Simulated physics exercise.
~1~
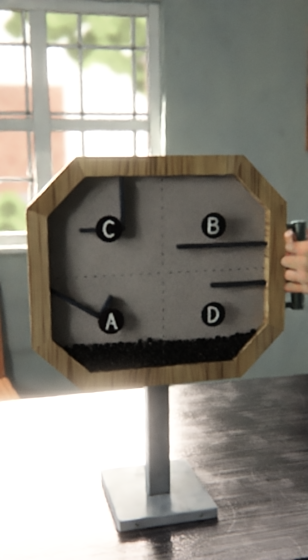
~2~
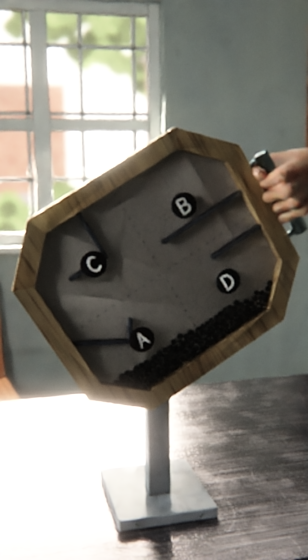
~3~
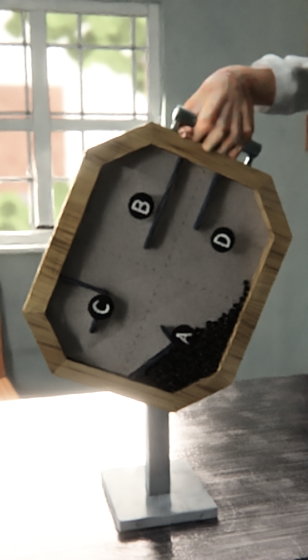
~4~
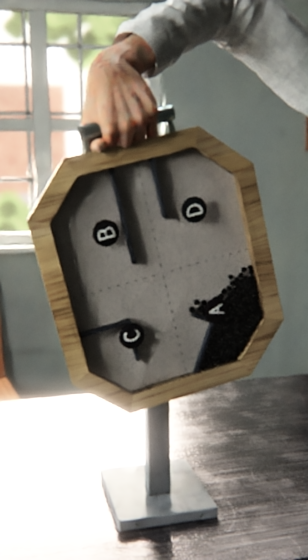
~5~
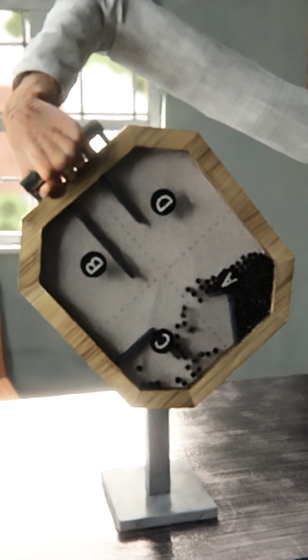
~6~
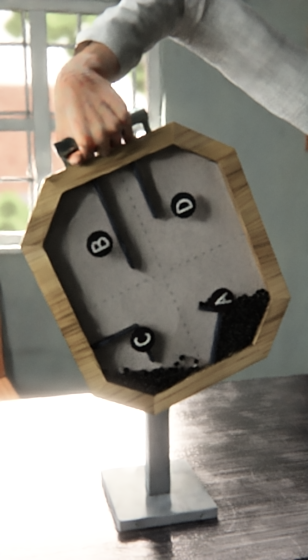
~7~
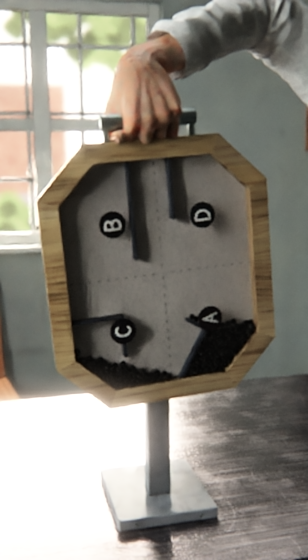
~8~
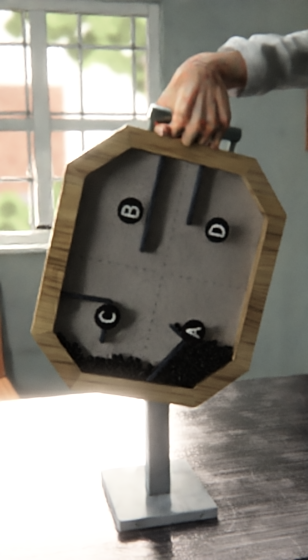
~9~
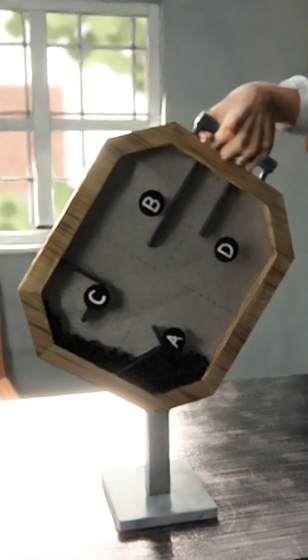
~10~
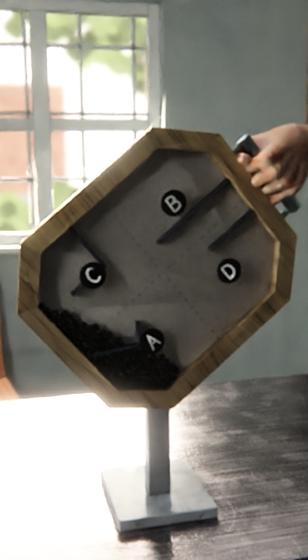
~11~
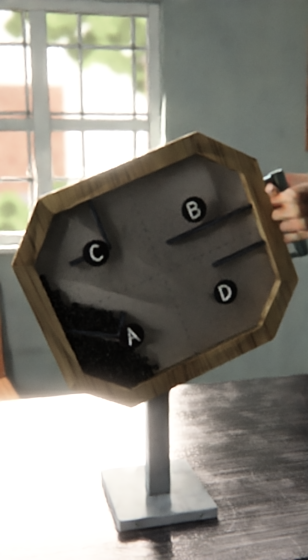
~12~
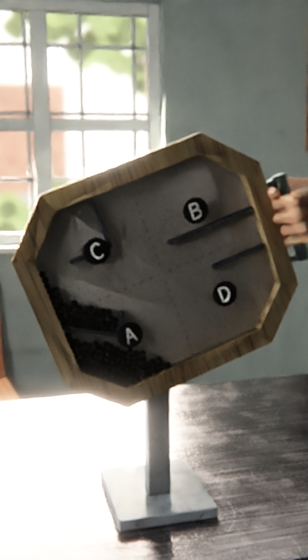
Black beads lie along the bottom of an eight-sided, wood-framed case on a metal stand, its quarters lettered A, B, C and D, while a hand grips a handle at the right. The hand turns the case anticlockwise, and the beads slide right and heap up beside A. As the case tips further, some spill past A's ledge towards C. The hand then swings it back clockwise, and the beads spread along the bottom and shift left. The case stops still tilted a little anticlockwise, with most beads piled around A at the lower left and a few reaching towards C.
